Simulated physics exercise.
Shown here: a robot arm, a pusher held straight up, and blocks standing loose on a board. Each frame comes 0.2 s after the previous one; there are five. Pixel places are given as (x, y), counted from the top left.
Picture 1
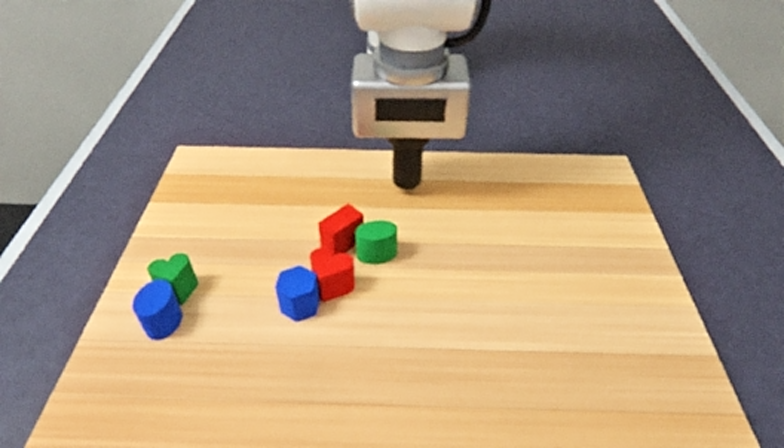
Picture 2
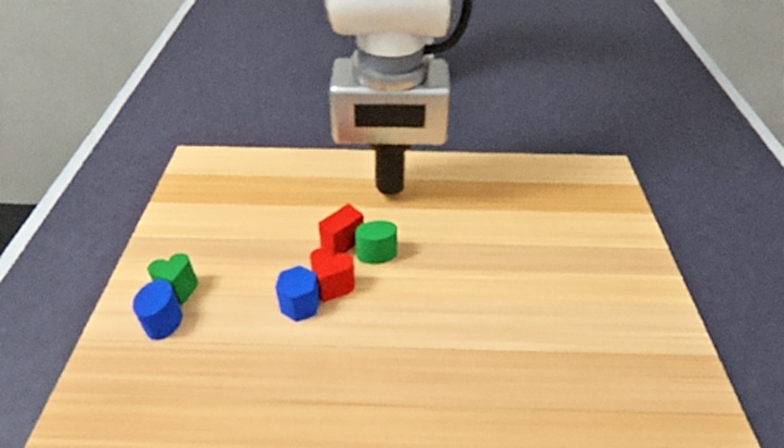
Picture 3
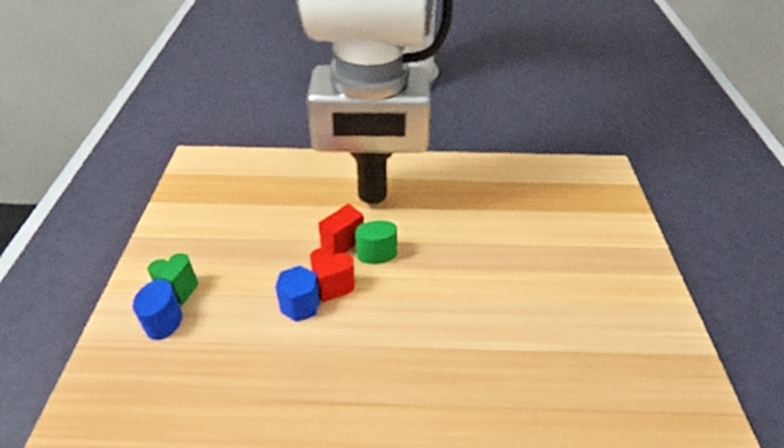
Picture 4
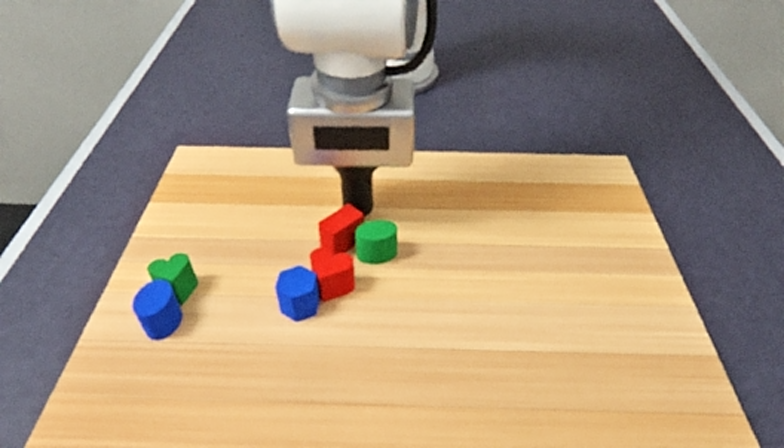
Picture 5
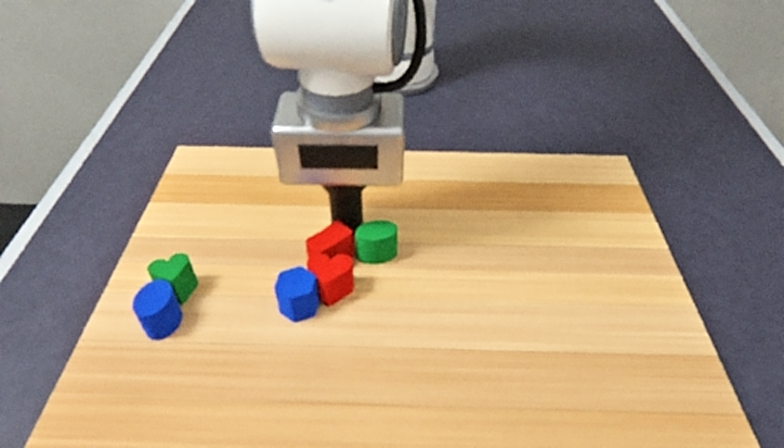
The clip opens with a robot arm holding its dark pusher upright near the far edge of a wooden board scattered with red, green and blue blocks. The arm moves left and toward the viewer, then nudges the red rectangular block slightly forward and left, against the red heart.
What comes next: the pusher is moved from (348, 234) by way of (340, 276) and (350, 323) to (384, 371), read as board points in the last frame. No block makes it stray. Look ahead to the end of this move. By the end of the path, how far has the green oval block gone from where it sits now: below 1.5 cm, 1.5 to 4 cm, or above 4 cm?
Answer: Less than 1.5 cm.
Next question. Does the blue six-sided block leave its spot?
Yes, it checks out.
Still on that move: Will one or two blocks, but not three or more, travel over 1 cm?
In short: No.
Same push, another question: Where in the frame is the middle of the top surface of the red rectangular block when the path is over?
Answer: (298, 265).
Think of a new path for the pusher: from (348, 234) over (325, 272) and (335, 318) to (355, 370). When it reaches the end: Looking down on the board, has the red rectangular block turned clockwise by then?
My answer is yes.
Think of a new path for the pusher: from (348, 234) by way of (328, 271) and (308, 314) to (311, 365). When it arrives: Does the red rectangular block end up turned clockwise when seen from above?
I believe so.
What follows on the original path. One third of the way, pusher at (339, 268); blue six-sided block at (284, 295), turned 40° clockwise; red heart block at (327, 283), turned 60° anticlockwise; red rectangular block at (300, 261), turned 75° clockwise.
Two thirds of the way, pusher at (350, 316); blue six-sided block at (282, 296), turned 45° clockwise; red heart block at (321, 330), turned 15° anticlockwise; red rectangular block at (298, 265), turned 95° clockwise.
At the end, pusher at (384, 363); blue six-sided block at (282, 296), turned 45° clockwise; red heart block at (321, 339), turned 15° clockwise; red rectangular block at (298, 265), turned 95° clockwise; green oval block in place.
